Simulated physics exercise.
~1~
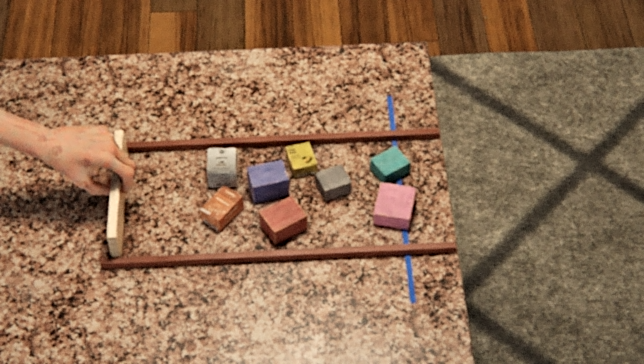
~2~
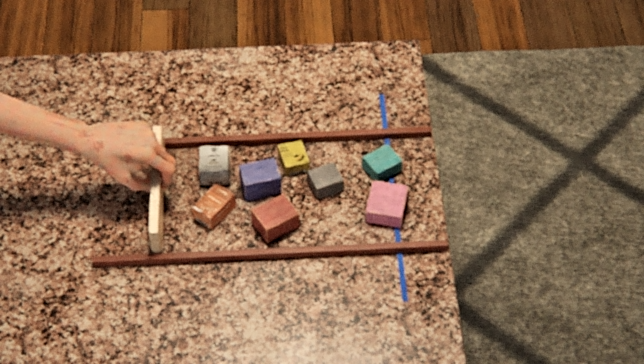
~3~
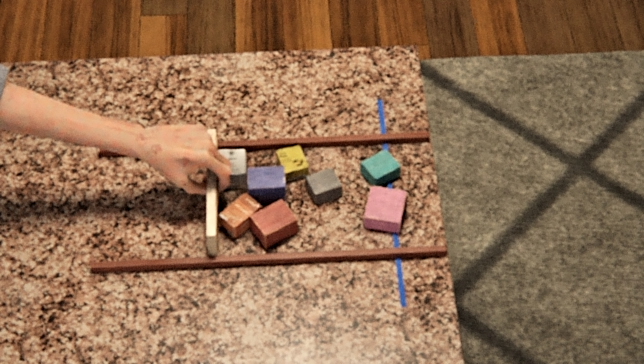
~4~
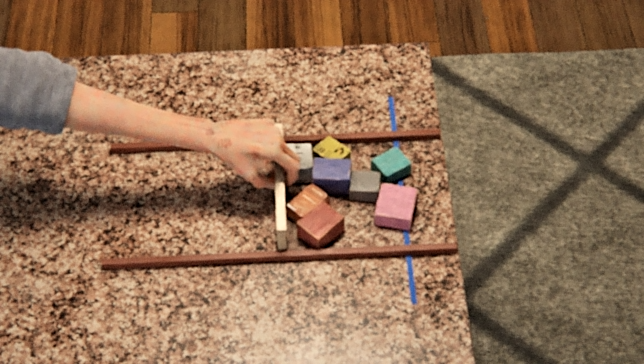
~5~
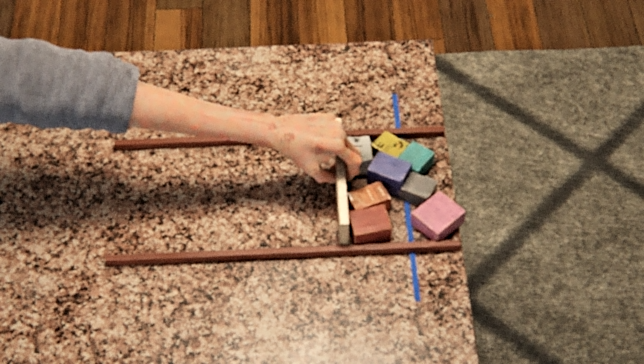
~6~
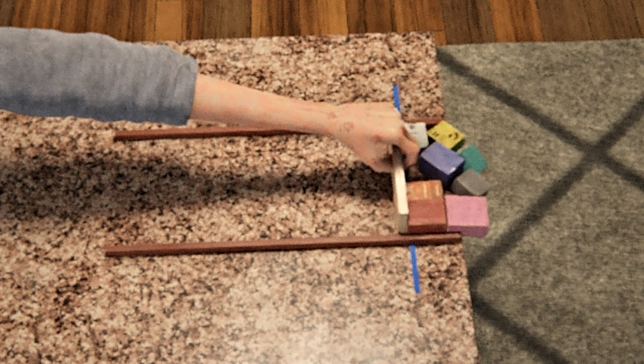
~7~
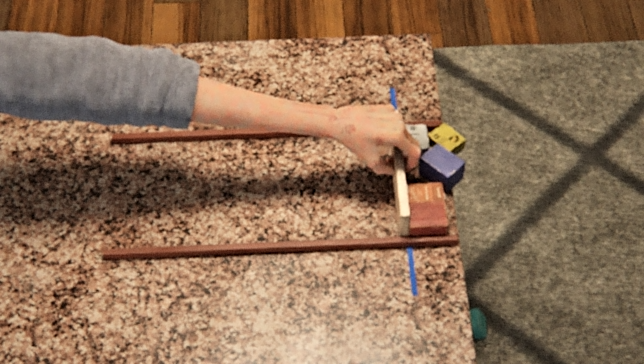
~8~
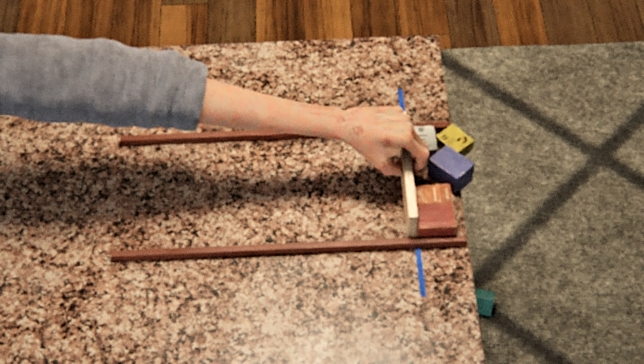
The clip shows a hand sliding an upright board rightward between two rails, gathering eight scattered coloured blocks and pushing them past a blue tape line, until the grey, pink and turquoise blocks drop off the edge and the other five remain bunched against the board.
